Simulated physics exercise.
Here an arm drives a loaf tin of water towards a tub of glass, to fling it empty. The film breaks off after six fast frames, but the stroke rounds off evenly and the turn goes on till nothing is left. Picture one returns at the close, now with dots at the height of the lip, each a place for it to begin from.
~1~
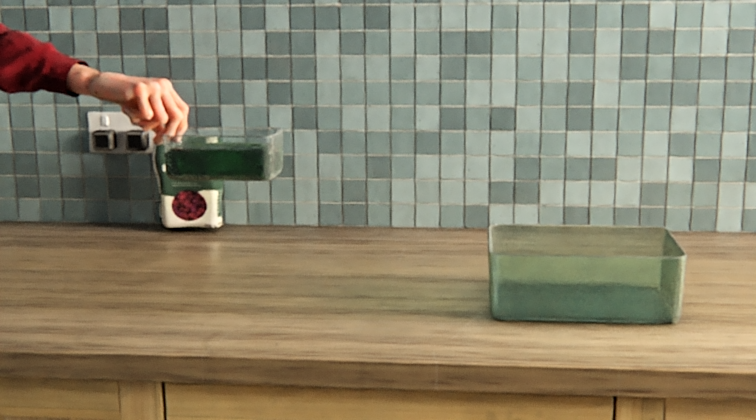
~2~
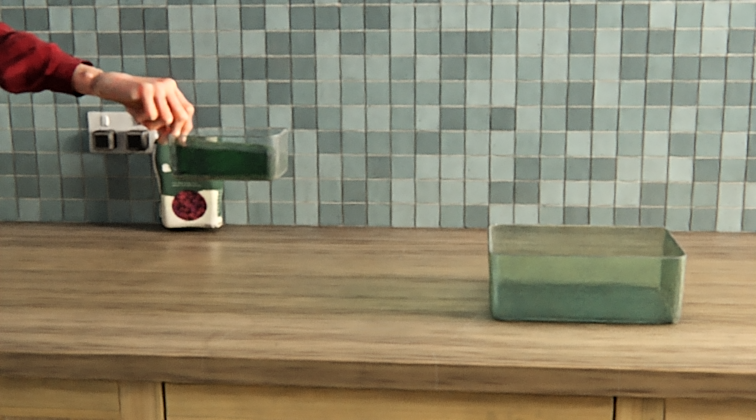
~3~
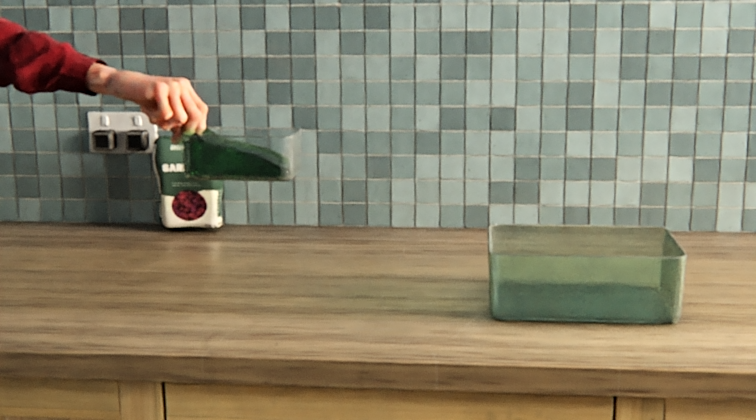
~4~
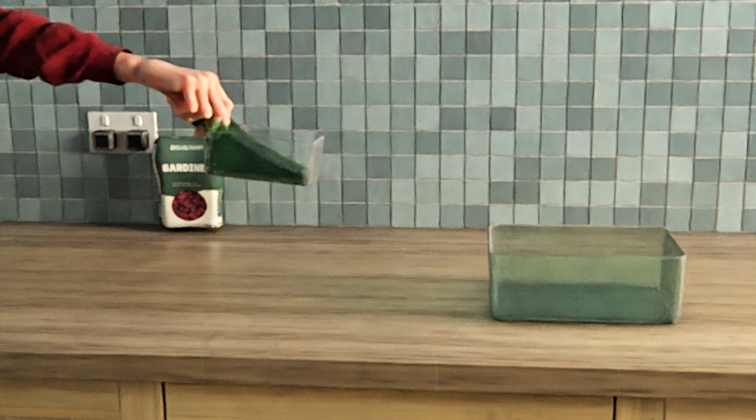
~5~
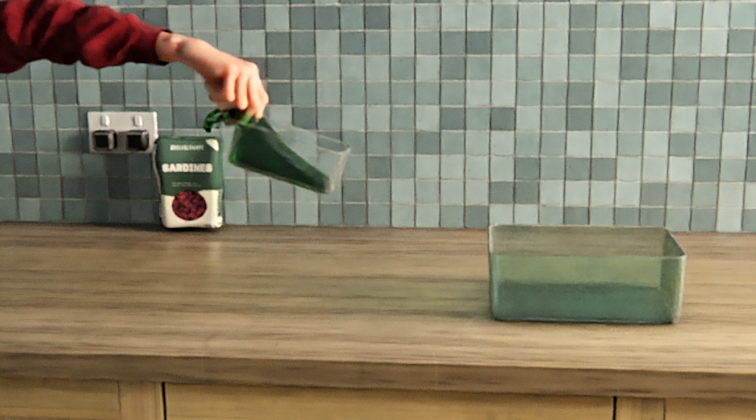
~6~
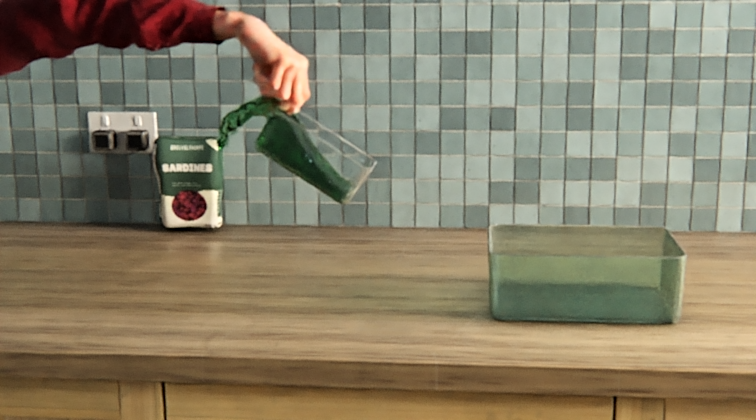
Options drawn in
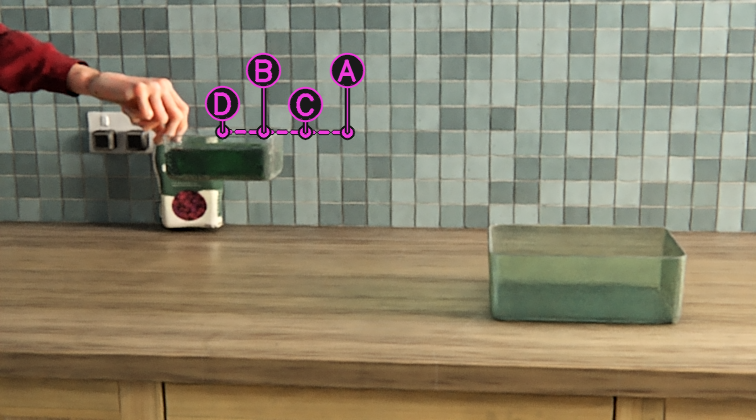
A hand in a red sleeve moves a clear container of green liquid rightward above a wooden counter, tilting it increasingly as liquid streams out over its left rim, while a glass tub sits at the right.
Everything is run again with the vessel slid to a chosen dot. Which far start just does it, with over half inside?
Dot A.
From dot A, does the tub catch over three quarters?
No, less.
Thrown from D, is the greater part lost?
Yes.
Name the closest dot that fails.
It is C.
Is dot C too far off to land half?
Yes.
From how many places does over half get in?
One.
On the marked copy, A at (347, 132); B at (263, 132); C at (305, 132); D at (222, 131).
With A, about 63 % lands in the tub, 29 % falls short and 8 % goes beside or beyond.
With B, about 12 % lands in the tub, 85 % falls short and 3 % goes beside or beyond.
With C, about 28 % lands in the tub, 67 % falls short and 5 % goes beside or beyond.
With D, about 0 % lands in the tub, 98 % falls short.
